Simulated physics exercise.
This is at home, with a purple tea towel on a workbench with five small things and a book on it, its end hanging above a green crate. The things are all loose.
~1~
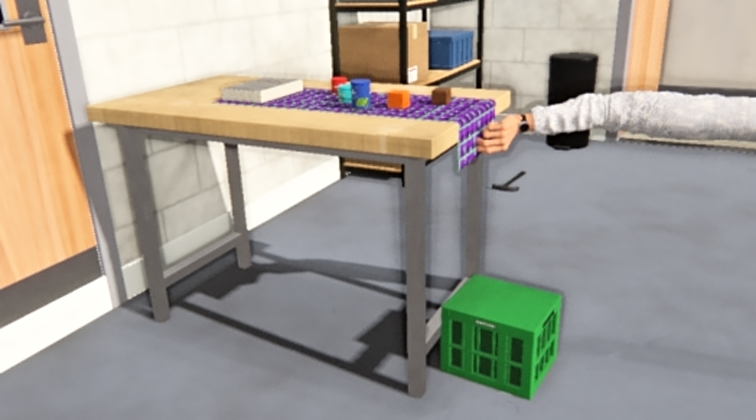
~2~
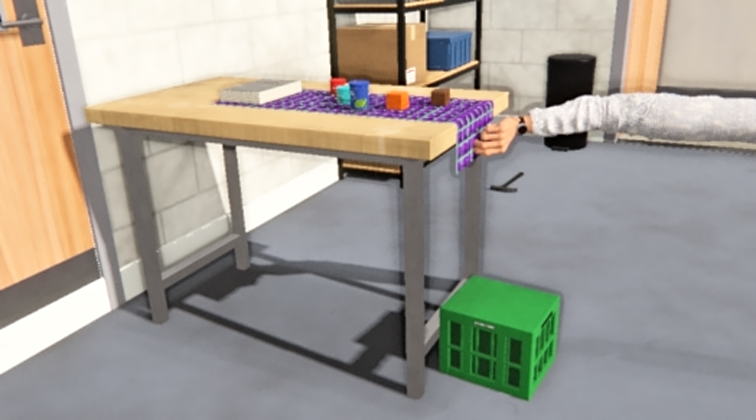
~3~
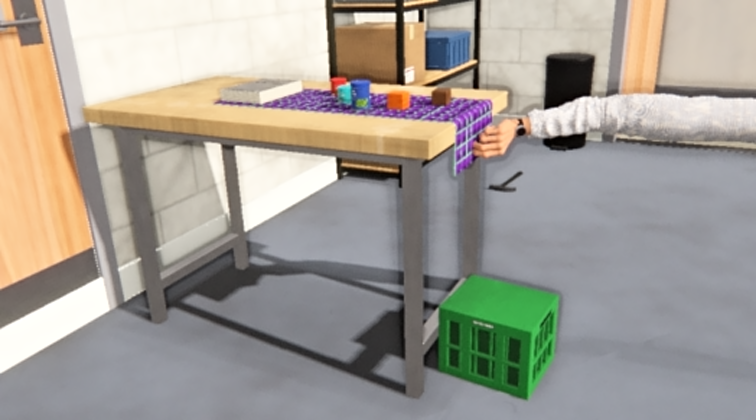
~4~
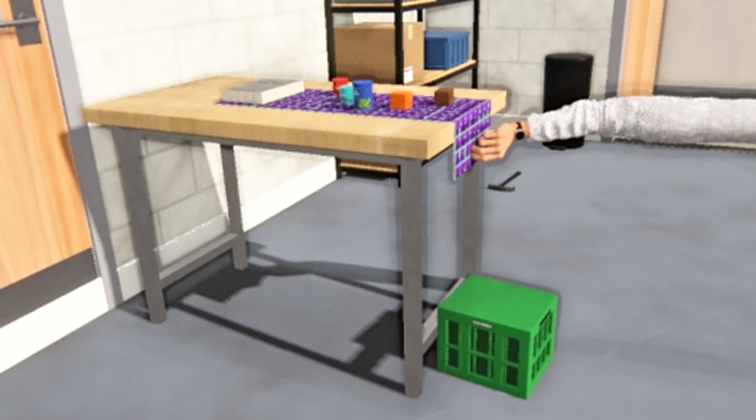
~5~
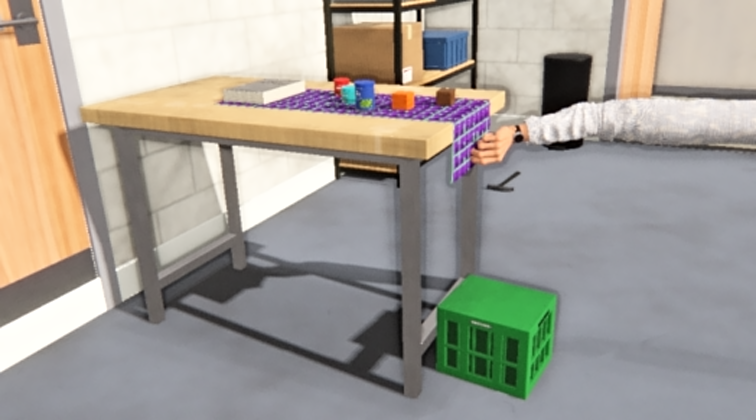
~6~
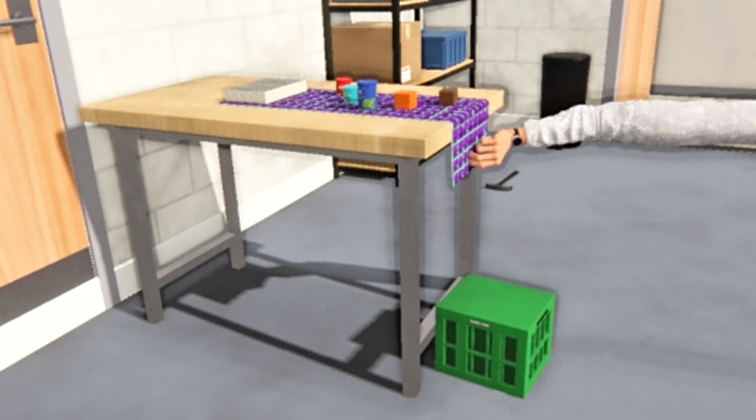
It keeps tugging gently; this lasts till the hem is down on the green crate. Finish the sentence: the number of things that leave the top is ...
It is four.
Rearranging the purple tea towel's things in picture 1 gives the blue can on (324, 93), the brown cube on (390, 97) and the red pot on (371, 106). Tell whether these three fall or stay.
Blue can: Safe. Brown cube: Lost. Red pot: Lost.
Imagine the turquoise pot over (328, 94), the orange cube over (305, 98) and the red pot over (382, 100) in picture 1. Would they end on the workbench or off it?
Turquoise pot - stays aboard. Orange cube - stays aboard. Red pot - leaves the top.
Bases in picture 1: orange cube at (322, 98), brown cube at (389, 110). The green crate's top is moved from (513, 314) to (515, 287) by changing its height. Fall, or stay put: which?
So the orange cube stays there, and the brown cube leaves.
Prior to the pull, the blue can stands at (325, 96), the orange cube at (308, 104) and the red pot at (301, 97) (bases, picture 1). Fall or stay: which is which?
Blue can: Still on; orange cube: Still on; red pot: Still on.
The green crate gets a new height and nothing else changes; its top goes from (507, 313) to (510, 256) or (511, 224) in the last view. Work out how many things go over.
First case 2, second 1.
Soon after, hem near (471, 195); all still up.
Then, hem near (472, 237); brown cube and orange cube gone.
Further on, hem on the crate; brown cube, orange cube and blue can gone.
At rest, hem on the crate; brown cube, orange cube, blue can and turquoise pot gone. Over the edge go four.
